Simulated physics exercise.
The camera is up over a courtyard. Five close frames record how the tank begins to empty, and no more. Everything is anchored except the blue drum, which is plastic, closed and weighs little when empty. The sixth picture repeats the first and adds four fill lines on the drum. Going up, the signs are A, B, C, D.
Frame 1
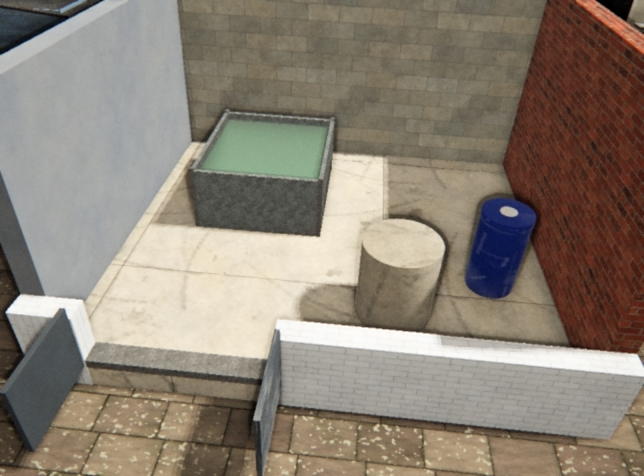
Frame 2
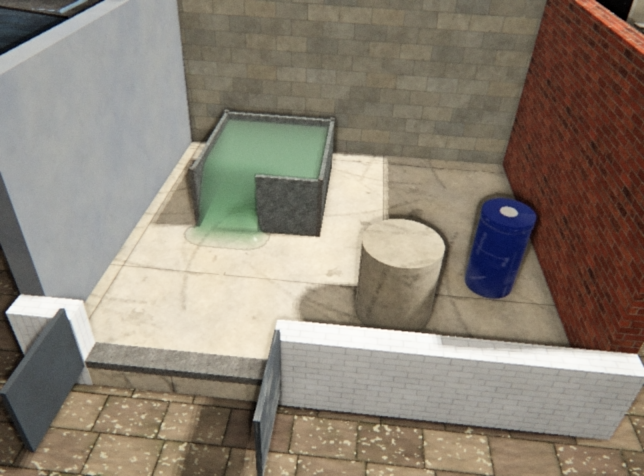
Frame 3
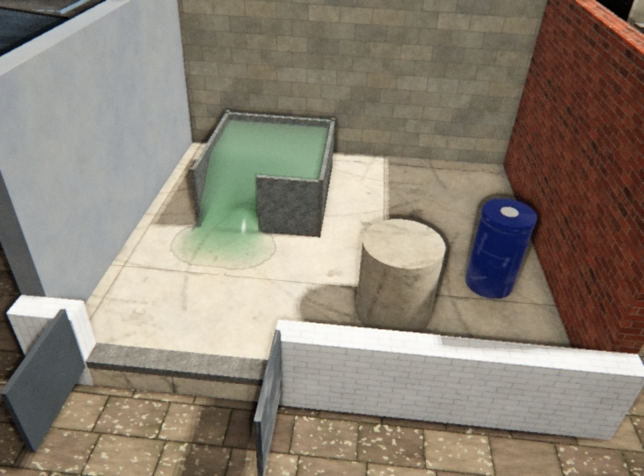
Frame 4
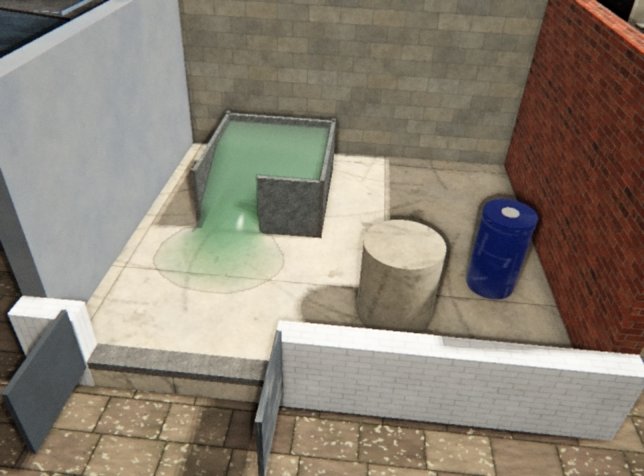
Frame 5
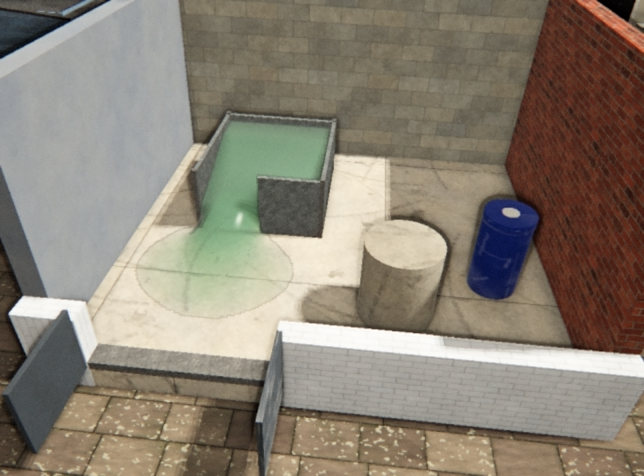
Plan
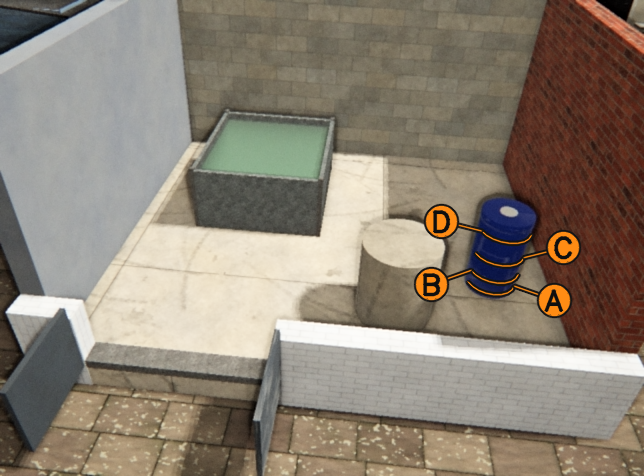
In a walled courtyard, green liquid pours from a gap in a stone tank and spreads outward.
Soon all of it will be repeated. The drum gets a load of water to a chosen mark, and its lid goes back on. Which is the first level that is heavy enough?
Take A.
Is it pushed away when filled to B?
No.
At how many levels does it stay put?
All of the four.
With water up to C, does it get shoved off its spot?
No, that is safe.
On the marked copy, A at (493, 294); B at (497, 283); C at (502, 265); D at (509, 243); from the bottom up A, B, C, D.
Choosing A, it does not move.
Choosing B, it does not move.
Choosing C, it does not move.
Choosing D, it does not move.
